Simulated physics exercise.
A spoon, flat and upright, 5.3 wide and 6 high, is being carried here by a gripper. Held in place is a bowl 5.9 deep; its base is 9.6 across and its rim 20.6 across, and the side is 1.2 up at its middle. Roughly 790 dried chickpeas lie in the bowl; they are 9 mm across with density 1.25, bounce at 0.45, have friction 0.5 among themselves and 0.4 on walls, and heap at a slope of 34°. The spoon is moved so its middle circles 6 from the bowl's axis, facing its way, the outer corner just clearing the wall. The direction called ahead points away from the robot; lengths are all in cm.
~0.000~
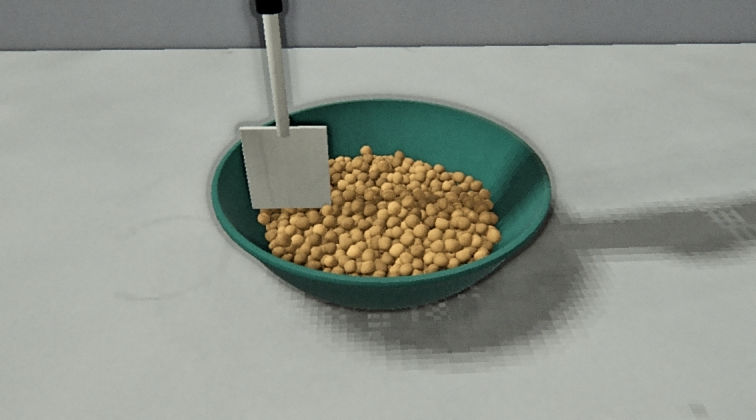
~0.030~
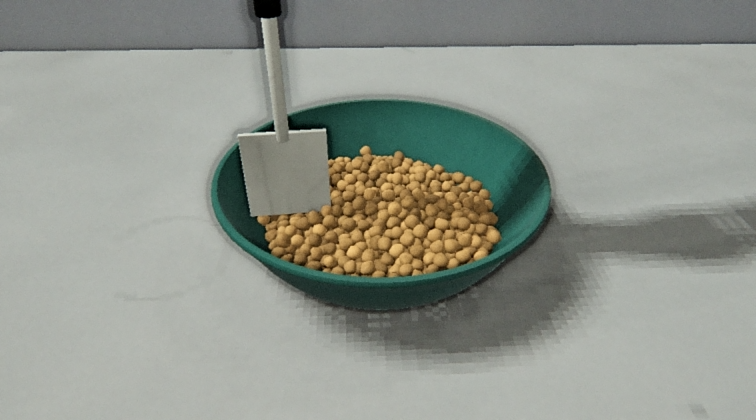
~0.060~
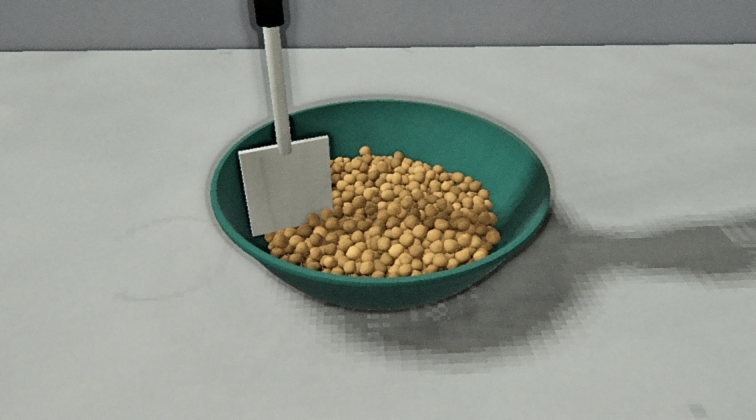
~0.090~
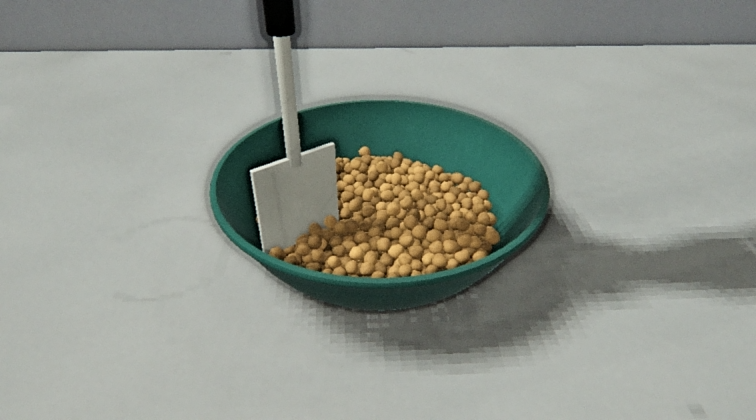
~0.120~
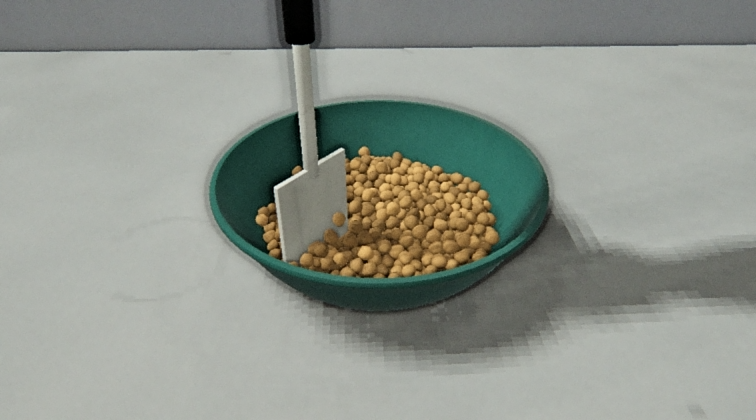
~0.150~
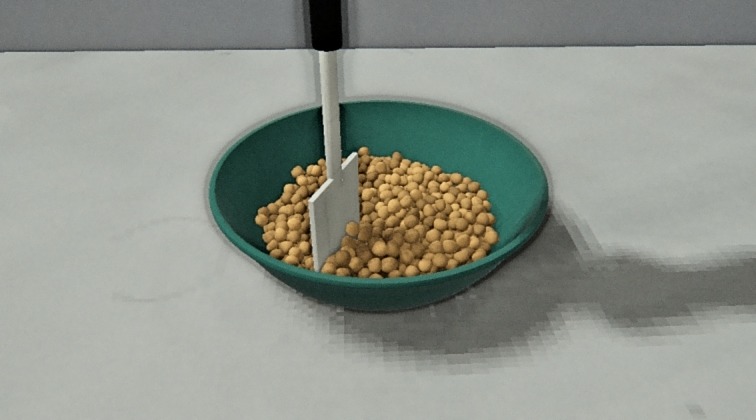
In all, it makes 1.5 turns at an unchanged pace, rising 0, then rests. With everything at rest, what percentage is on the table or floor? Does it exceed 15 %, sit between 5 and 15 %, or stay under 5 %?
It sits between 5 and 15 %.
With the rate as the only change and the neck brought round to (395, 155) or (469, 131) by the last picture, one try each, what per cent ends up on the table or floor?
About 15 and 25 per cent.
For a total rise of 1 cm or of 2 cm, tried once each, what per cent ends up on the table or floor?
I'd reckon around 0 and 0 per cent.
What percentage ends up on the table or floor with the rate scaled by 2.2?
That gives some 25 percent.
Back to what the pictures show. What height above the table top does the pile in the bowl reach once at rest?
I'd say close to 5.5 centimetres.
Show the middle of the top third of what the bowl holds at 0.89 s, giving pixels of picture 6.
Centre, approx.: (386, 255).
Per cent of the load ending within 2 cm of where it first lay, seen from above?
Around 55 per cent.
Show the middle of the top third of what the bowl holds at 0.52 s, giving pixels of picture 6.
That third sits centred at about (378, 174).
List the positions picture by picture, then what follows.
In the first frame, spoon neck at (281, 105), 0° round; upper third of the load around (385, 209), from x 265 to 495, top at y 150; 789 in the bowl.
In the second frame, spoon neck at (280, 110), 6° round; upper third of the load around (385, 209), from x 265 to 495, top at y 150.
In the third frame, spoon neck at (282, 121), 20° round; upper third of the load around (383, 210), from x 265 to 495, top at y 155.
In the fourth frame, spoon neck at (292, 133), 35° round; upper third of the load around (382, 211), from x 260 to 495, top at y 155.
In the fifth frame, spoon neck at (309, 143), 50° round; upper third of the load around (383, 210), from x 260 to 490, top at y 155.
In the sixth frame, spoon neck at (333, 151), 65° round; upper third of the load around (386, 211), from x 260 to 490, top at y 155; 789 in the bowl.
After 0.52 s, 251° round, highest piece 7 above the table; 777 in the bowl, 6 on the table or floor, 6 in flight or on the tool.
After 0.89 s, 77° round, highest piece 7 above the table; 743 in the bowl, 38 on the table or floor, 8 in flight or on the tool.
After 1.27 s, 180° round, highest piece 6 above the table; 717 in the bowl, 72 on the table or floor.
After 1.97 s, 180° round, highest piece 6 above the table; 717 in the bowl, 72 on the table or floor.
At rest, 717 in the bowl, 72 on the table or floor. That is 9 % on the table or floor.
